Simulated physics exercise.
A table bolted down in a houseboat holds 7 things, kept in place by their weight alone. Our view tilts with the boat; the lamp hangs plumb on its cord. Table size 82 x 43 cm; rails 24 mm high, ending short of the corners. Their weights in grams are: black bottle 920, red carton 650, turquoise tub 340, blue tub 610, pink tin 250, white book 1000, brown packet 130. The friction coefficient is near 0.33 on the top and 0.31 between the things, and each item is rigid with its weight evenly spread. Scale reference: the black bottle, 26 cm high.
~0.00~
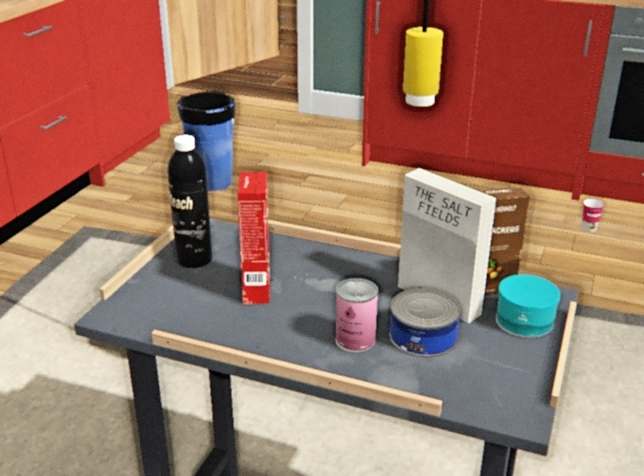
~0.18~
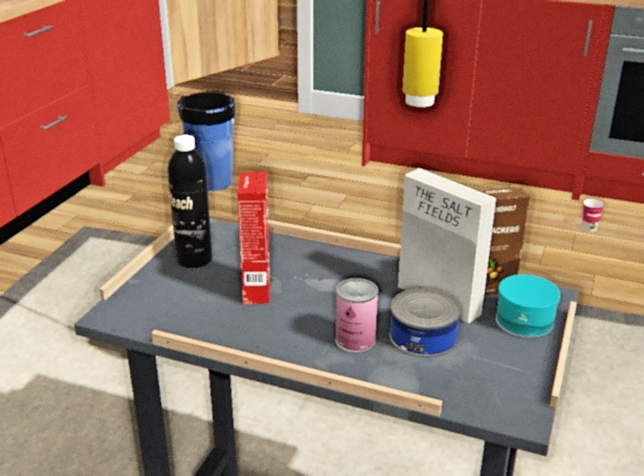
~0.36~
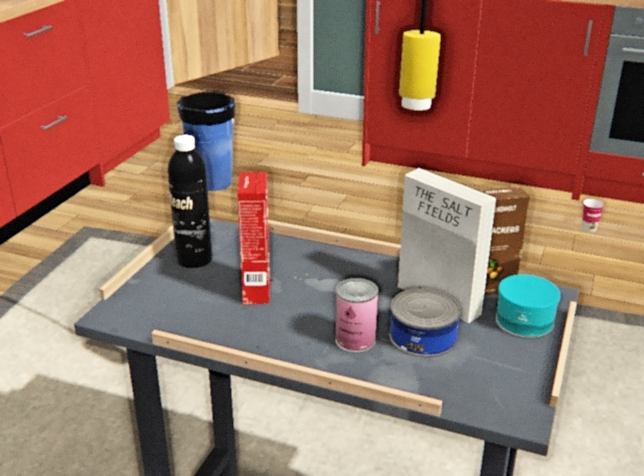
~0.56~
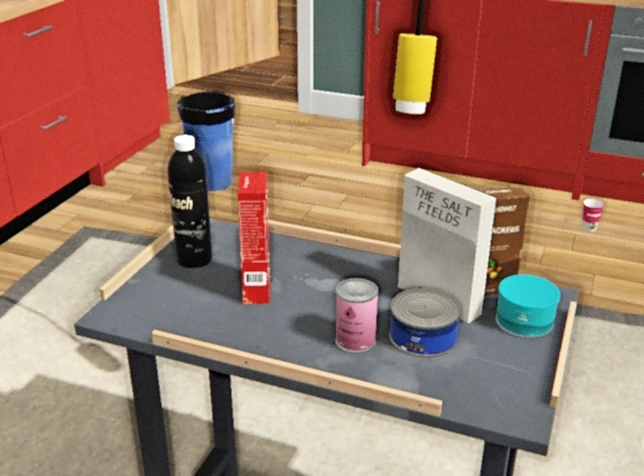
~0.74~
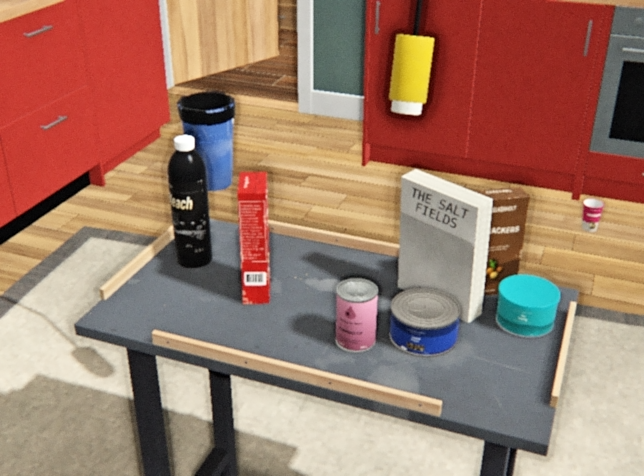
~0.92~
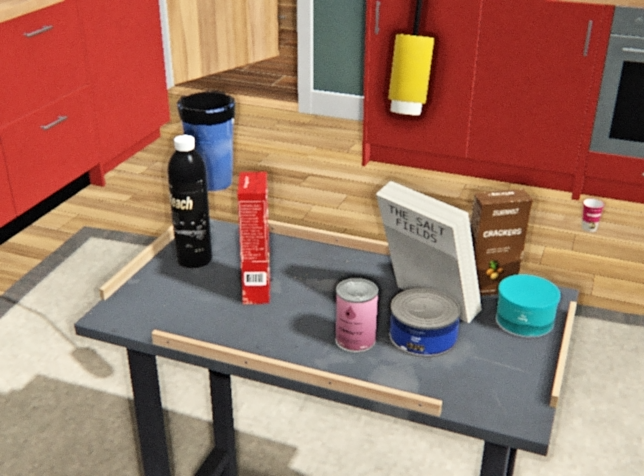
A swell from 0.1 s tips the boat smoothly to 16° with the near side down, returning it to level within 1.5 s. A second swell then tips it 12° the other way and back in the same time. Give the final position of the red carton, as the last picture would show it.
The red carton ends up near (255, 239).
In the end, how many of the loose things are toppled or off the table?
2.
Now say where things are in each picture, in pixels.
In the first picture, boat level; red carton (255, 239); black bottle (190, 202).
In the second picture, boat level; blue tub (424, 322); pink tin (356, 316).
In the third picture, boat heeled 4°, near side down; white book (444, 246); brown packet (494, 243).
In the fourth picture, boat heeled 11°, near side down; black bottle (190, 202); turquoise tub (527, 306).
In the fifth picture, boat heeled 15°, near side down; white book (442, 246); blue tub (424, 322).
In the sixth picture, boat heeled 16°, near side down; red carton (255, 239); white book (430, 253) 19° off its base.
After 1.12 s, boat heeled 11°, near side down; white book 67° off its base; brown packet 24° off its base; blue tub moved 2 cm.
After 1.62 s, boat level; white book 64° off its base; brown packet on its side; pink tin moved 3 cm.
In the end (3.6 s), toppled on the table, white book and brown packet; the other 5 under 5 cm from the start. In the last view, red carton near (255, 239).
